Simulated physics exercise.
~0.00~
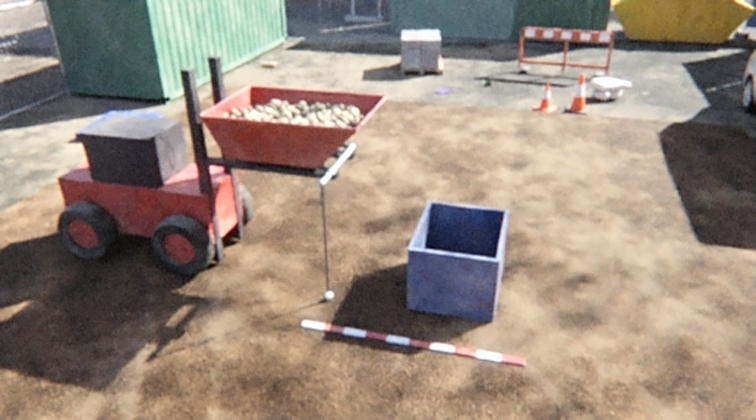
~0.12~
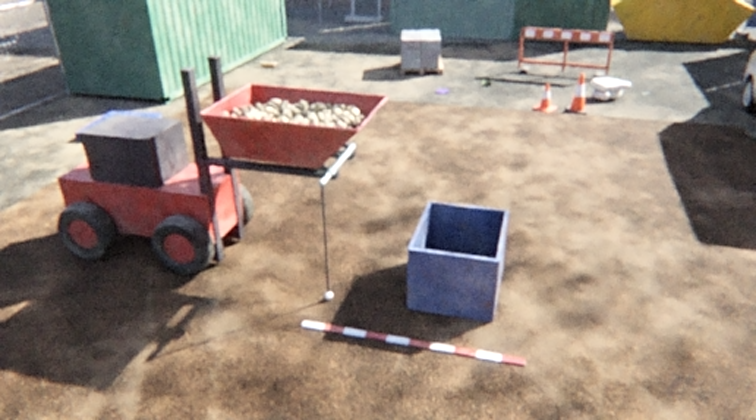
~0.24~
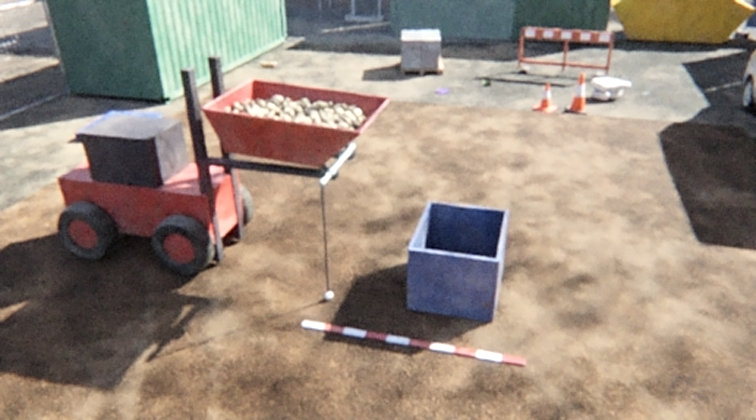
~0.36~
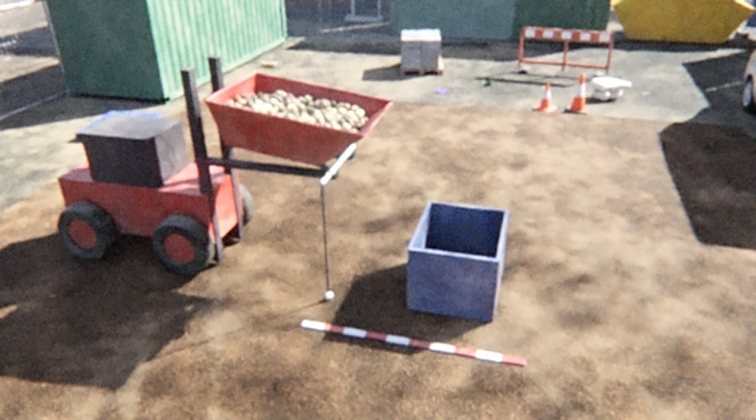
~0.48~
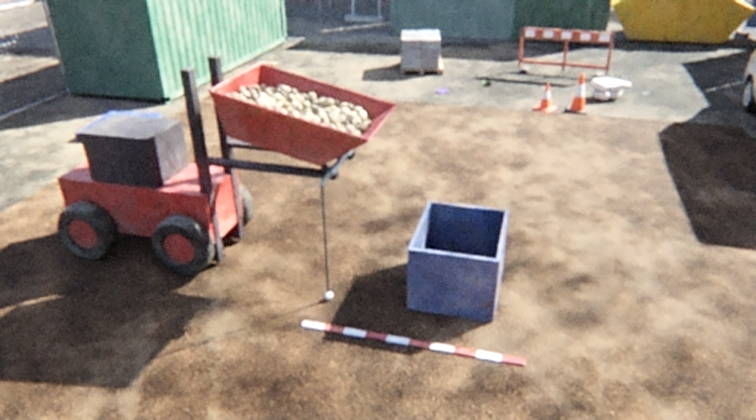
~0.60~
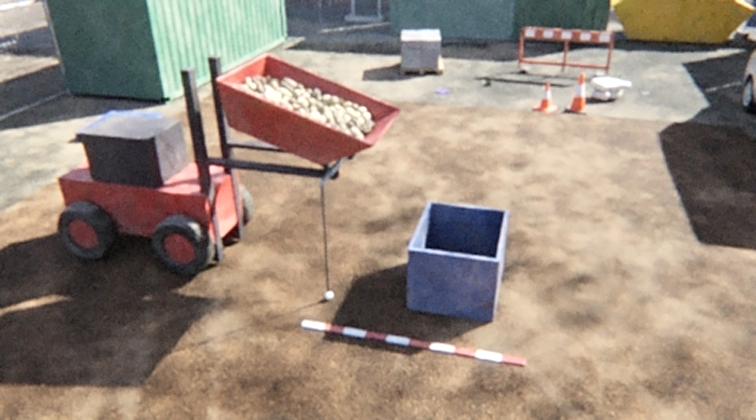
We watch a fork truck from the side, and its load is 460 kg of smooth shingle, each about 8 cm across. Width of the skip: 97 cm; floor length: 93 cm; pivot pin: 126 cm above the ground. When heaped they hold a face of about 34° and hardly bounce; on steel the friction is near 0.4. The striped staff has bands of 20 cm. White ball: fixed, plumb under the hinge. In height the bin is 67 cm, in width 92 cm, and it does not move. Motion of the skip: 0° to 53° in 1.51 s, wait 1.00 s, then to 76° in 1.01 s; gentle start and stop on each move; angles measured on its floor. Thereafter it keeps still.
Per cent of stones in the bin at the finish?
Roughly 75 percent.
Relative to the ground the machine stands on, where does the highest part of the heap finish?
Roughly 44 cm above the ground.
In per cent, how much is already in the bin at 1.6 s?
Approx. 5 % of the load.
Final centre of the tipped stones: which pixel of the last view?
Their middle is at about (455, 273).
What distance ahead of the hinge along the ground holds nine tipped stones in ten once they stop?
About 150 cm.
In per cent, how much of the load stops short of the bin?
Close to 10 percent of the load.
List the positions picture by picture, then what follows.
In the first picture, lip at (357, 130), floor tilted 0°, highest stones at (289, 108).
In the second picture, lip at (358, 131), floor tilted 1°, highest stones at (290, 107); the stones move at 0.2 m/s on average.
In the third picture, the skip is at 4°, its lip at (360, 133); the top of the load is at (282, 104); the stones move at 0.3 m/s on average.
In the fourth picture, lip at (364, 136), floor tilted 8°, highest stones at (271, 99); the stones move at 0.4 m/s on average.
In the fifth picture, the skip is at 13°, its lip at (368, 141); the top of the load is at (266, 92); the stones move at 0.5 m/s on average.
In the sixth picture, the skip is at 18°, its lip at (373, 146); the top of the load is at (269, 85); the stones move at 0.5 m/s on average.
After 1.1 s the floor is at 45°; 100 % in the skip; the foremost stones are at (383, 153).
After 1.6 s the floor is at 53°; 88 % in the skip, 7 % short of the bin, 4 % in the bin; the foremost stones are at (436, 209).
After 4.0 s the floor is at 76°; 0 % in the skip, 11 % short of the bin, 75 % in the bin, 14 % beside or beyond the bin; the foremost stones are at (565, 269).
After 6.6 s the floor is at 76°; 0 % in the skip, 10 % short of the bin, 77 % in the bin, 14 % beside or beyond the bin; the foremost stones are at (568, 252).
